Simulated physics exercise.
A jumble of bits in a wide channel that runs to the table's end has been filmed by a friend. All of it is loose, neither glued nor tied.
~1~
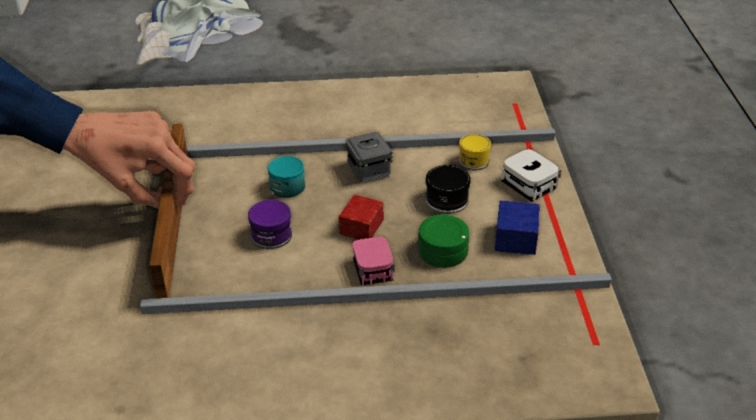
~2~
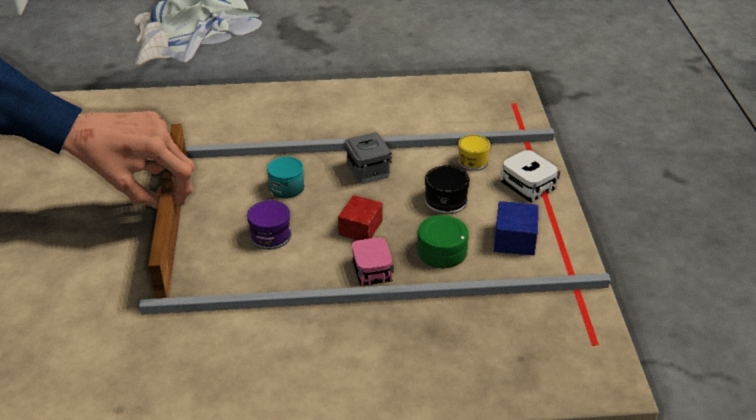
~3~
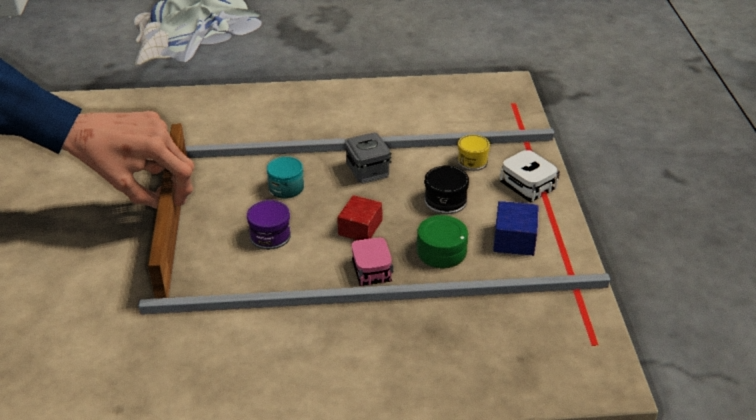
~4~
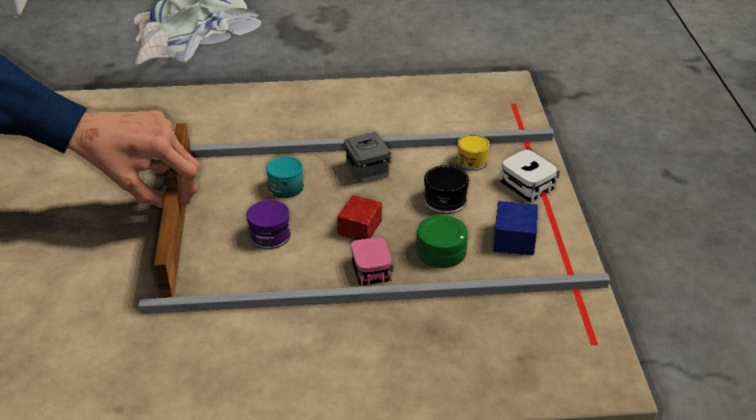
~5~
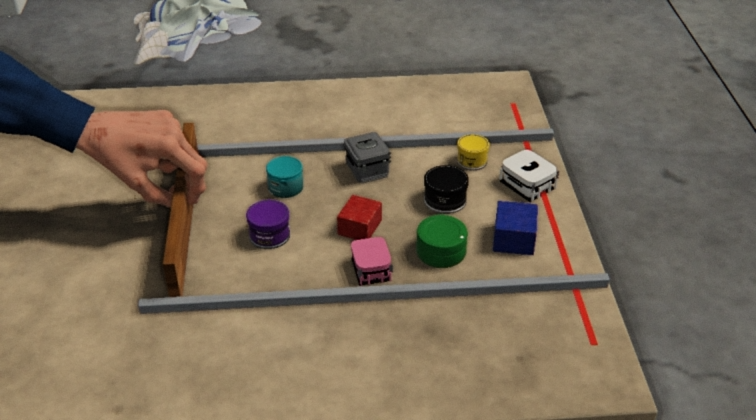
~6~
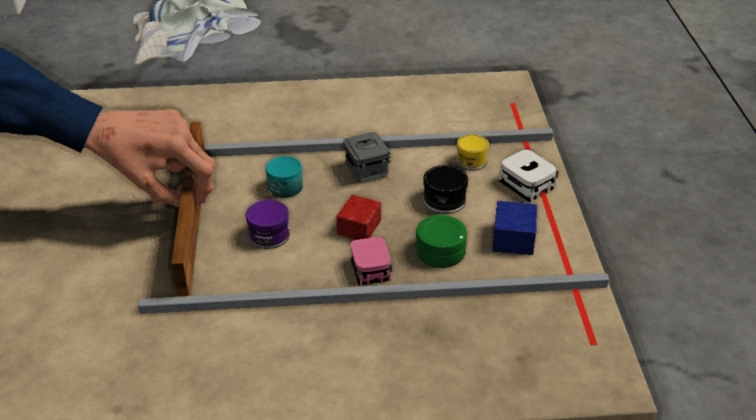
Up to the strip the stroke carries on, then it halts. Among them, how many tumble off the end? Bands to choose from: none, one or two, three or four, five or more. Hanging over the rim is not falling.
Final answer: Five or more.
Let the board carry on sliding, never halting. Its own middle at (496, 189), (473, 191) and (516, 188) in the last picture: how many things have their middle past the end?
Per position: 1 / 0 / 2.
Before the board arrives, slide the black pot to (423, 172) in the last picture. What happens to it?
From that start, the object then does not stay.
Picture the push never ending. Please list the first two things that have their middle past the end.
That would be the white case first and then the blue block.
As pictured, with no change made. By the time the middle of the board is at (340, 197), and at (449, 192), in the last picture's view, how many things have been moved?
In order, the tallies are 4 and 10.
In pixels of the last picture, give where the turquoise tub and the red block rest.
Final positions - turquoise tub around (556, 167), red block around (565, 191).
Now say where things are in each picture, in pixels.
The first frame shows white case (530, 175); blue block (517, 228); yellow pot (475, 152); board (171, 206); tape (549, 206).
The second frame shows blue block (517, 228); purple pot (270, 225).
The third frame shows yellow pot (473, 153); red block (360, 219).
The fourth frame shows white case (529, 176); board (175, 206).
The fifth frame shows blue block (516, 227); green lid (442, 241).
The sixth frame shows white case (528, 176); blue block (515, 227); yellow pot (472, 152); board (190, 205); tape (547, 206).
Soon after, none off yet; white case at rest near (528, 176); blue block at rest near (515, 227); yellow pot at rest near (472, 152).
Then, none off yet; white case tipped a little near (585, 174); blue block moved well along near (583, 212); yellow pot moved well along near (535, 148).
At rest, the number that fall off is five or more; fallen, green lid, black pot, yellow pot, blue block and white case.
